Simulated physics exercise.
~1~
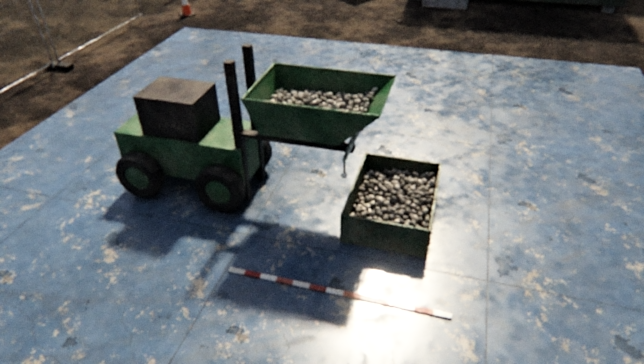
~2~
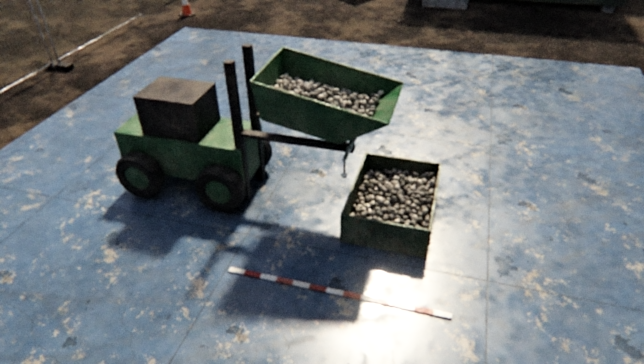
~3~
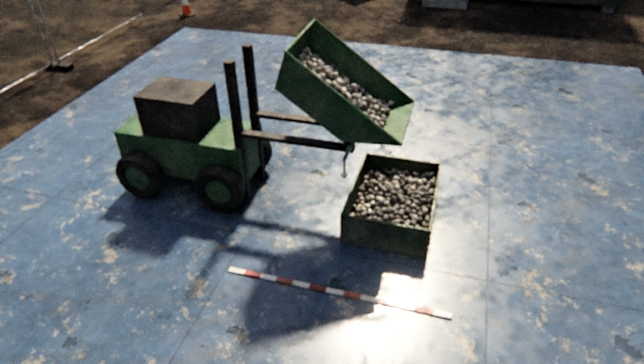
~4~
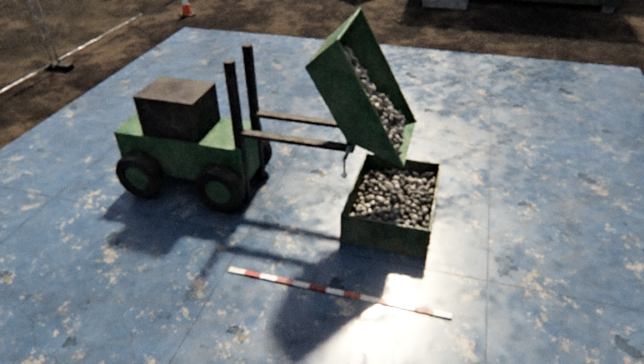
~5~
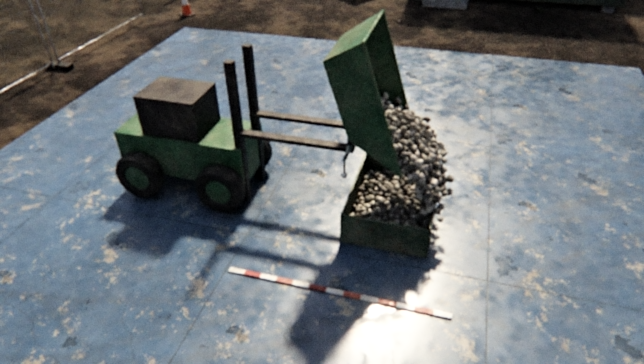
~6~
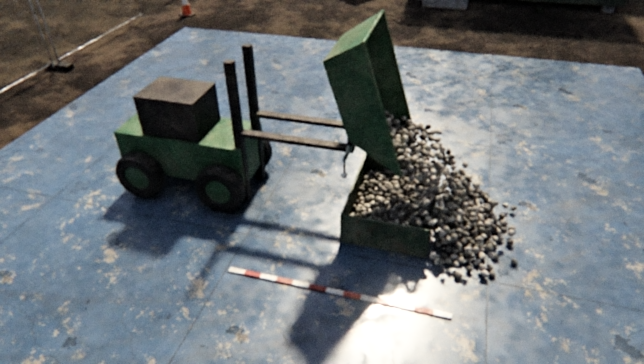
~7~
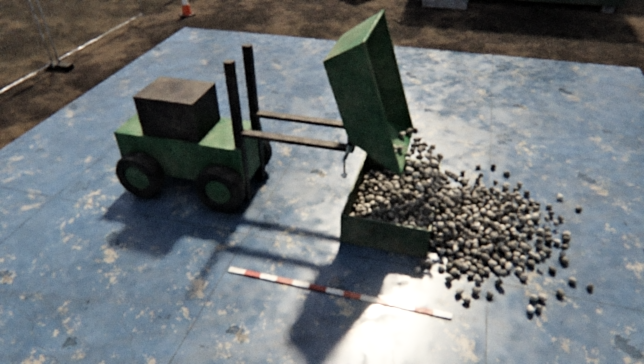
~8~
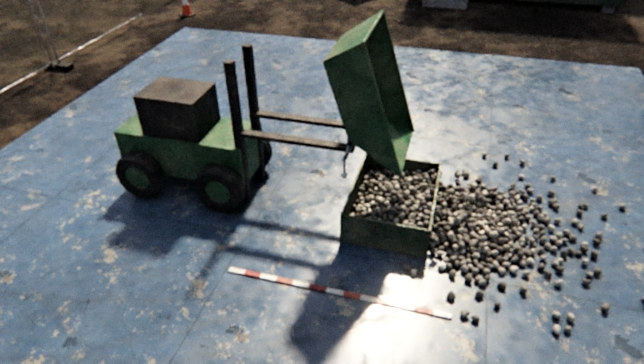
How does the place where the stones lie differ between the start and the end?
At the start the stones are all held in the raised skip and the bin below it. At the end the skip has emptied, and while the bin is still full, many stones lie spread over the blue floor to the right of it.
